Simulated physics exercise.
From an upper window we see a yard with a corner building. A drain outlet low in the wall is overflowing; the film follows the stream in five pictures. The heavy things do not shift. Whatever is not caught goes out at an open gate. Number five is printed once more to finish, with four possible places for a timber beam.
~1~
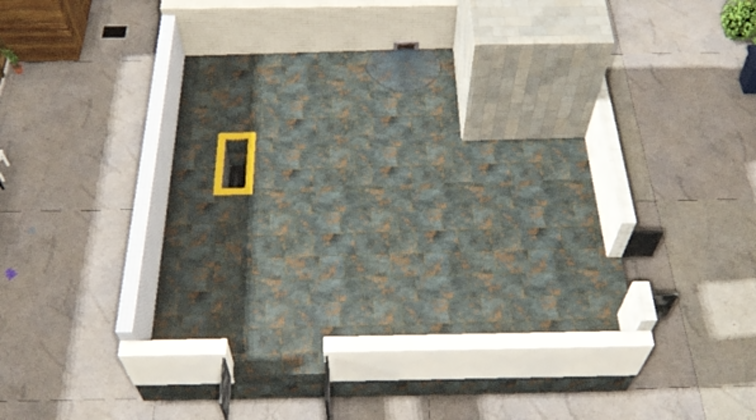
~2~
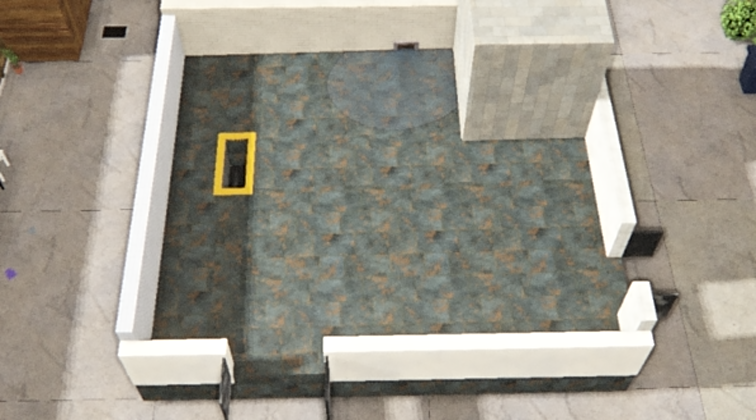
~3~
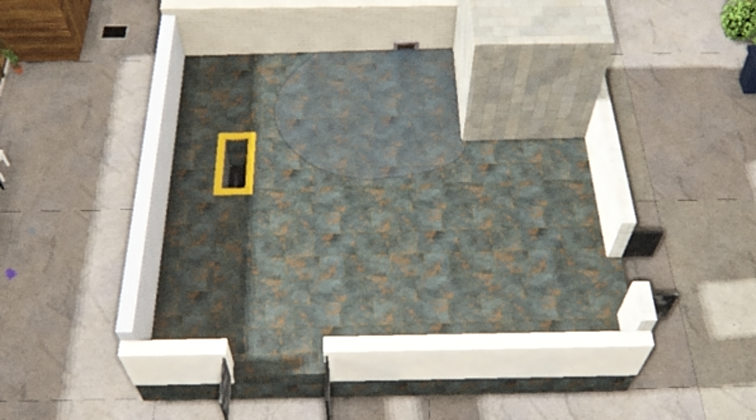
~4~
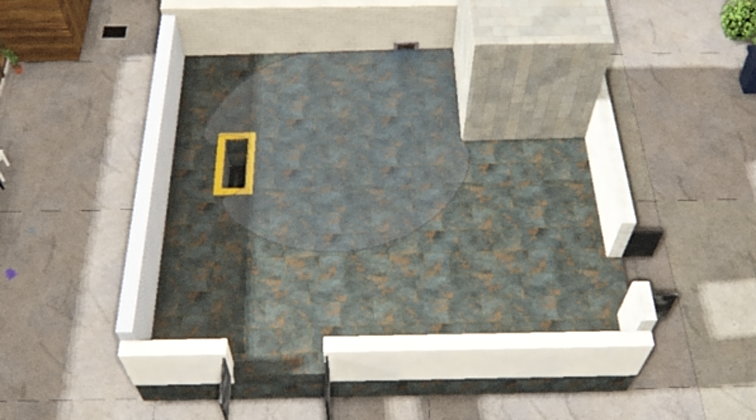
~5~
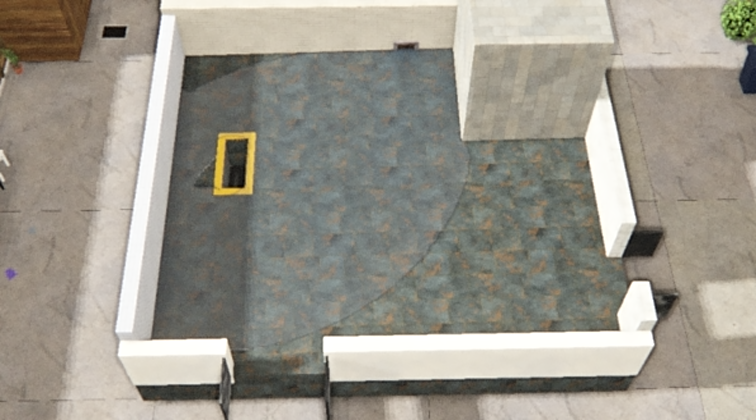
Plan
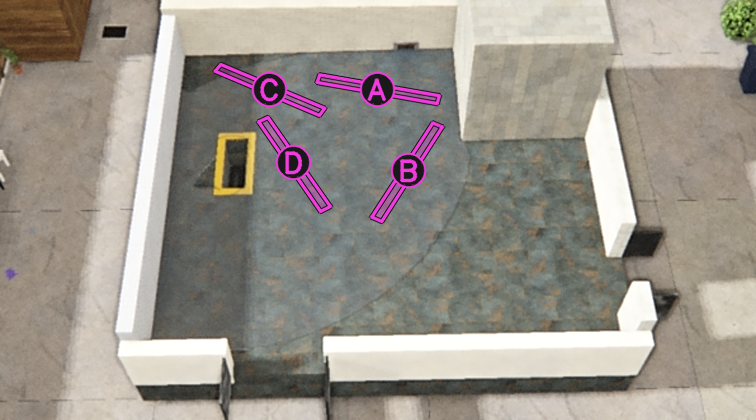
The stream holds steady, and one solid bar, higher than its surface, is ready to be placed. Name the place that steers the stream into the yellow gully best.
Use spot B.
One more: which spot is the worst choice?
That is spot D.
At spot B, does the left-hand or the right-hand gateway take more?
The left gate.
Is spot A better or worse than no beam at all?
It is worse.
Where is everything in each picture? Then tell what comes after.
Outfall at (406, 46); yellow gully at (235, 163); open gate at (280, 362); open gate at (613, 285); 3 % of the ground under water, visible out to (378, 80); yellow gully still dry, in the first frame.
In the second frame, 9 % of the ground under water, visible out to (373, 124); yellow gully still dry.
In the third frame, 20 % of the ground under water, visible out to (332, 169); yellow gully still dry.
In the fourth frame, 37 % of the ground under water, visible out to (231, 213); yellow gully taking water.
In the fifth frame, 58 % of the ground under water, visible out to (161, 320); yellow gully taking water.
In magenta, A from (318, 78) to (438, 99); B from (376, 219) to (437, 125); C from (217, 67) to (322, 111); D from (263, 119) to (325, 208).
With A, about 24 % of the stream goes into the yellow gully, about 74 % out by the gates.
With B, about 37 % of the stream goes into the yellow gully, about 61 % out by the gates.
With C, about 30 % of the stream goes into the yellow gully, about 69 % out by the gates.
With D, about 16 % of the stream goes into the yellow gully, about 82 % out by the gates.
